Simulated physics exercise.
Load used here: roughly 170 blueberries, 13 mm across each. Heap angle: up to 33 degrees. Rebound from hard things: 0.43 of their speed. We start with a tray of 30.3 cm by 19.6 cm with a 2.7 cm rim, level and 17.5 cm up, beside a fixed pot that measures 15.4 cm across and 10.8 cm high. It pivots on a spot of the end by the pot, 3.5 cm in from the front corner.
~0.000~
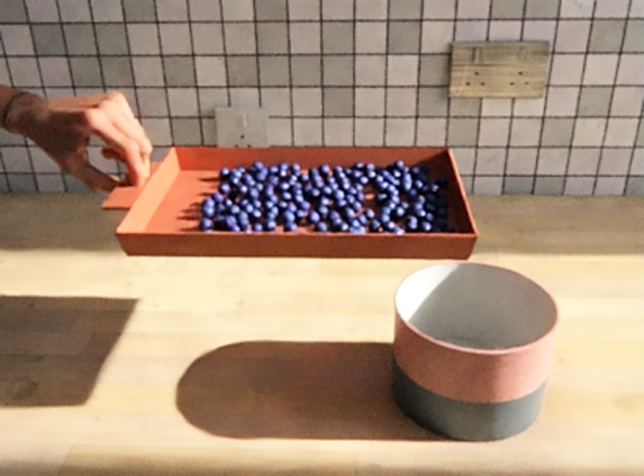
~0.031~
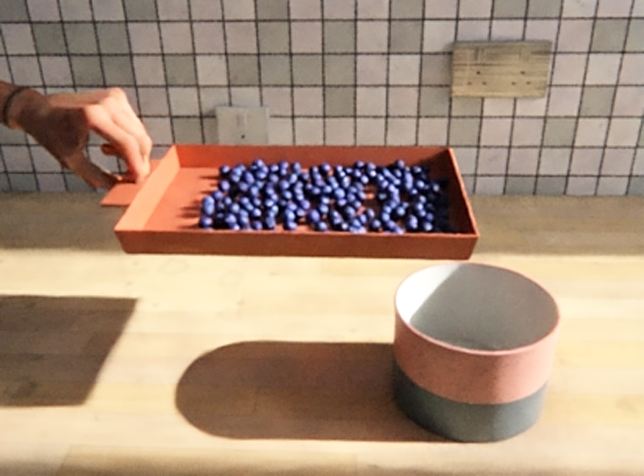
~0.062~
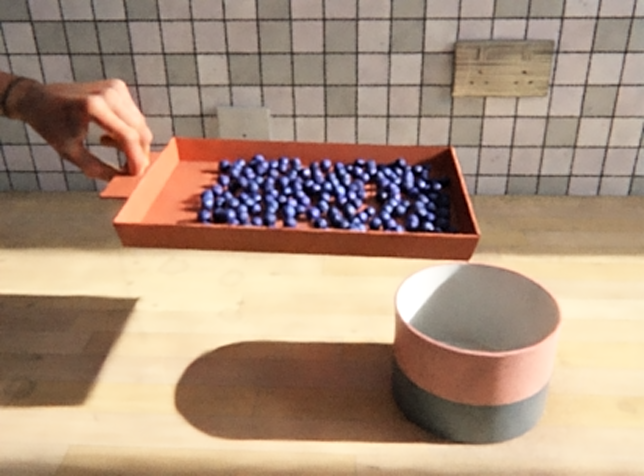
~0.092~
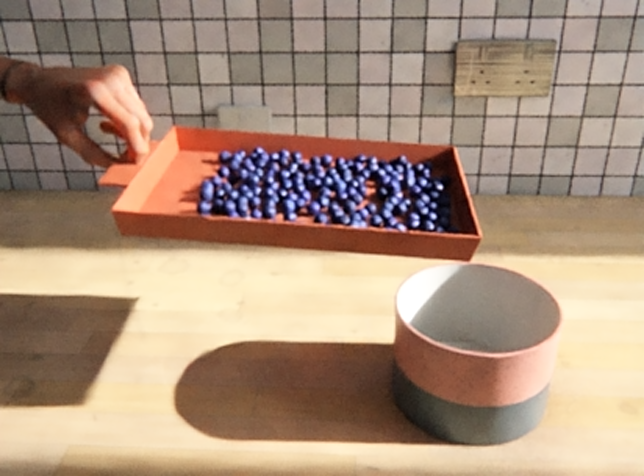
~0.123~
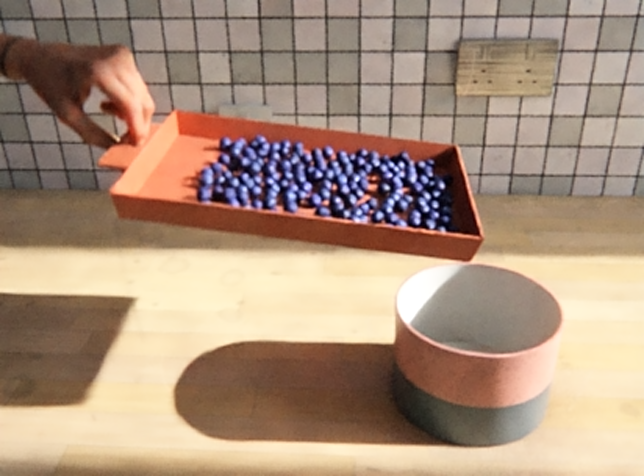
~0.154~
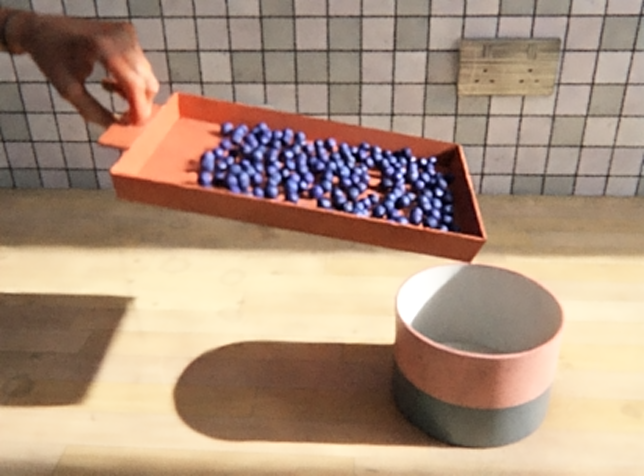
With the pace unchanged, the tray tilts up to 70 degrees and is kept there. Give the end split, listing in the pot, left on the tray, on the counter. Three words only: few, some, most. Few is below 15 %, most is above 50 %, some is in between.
Pot - few, left on the tray - most, counter - few.
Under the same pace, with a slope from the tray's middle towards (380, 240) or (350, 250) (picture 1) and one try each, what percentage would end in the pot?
That would be close to 5 per cent, then close to 0 per cent.
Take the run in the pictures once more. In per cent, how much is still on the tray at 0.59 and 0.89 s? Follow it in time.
In order, near 100 and near 95.
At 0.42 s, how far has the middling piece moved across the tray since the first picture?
Around 3 centimetres.
After 0.42 s, tilt 41 degrees; the tray holds 100 %, the pot 0 %.
After 0.59 s, tilt 60 degrees; the tray holds 100 %, the pot 0 %.
After 0.89 s, tilt 70 degrees; the tray holds 95 %, the pot 0 %.
By 1.9 s all is still; pot 10 %, tray 90 %, counter 5 %.
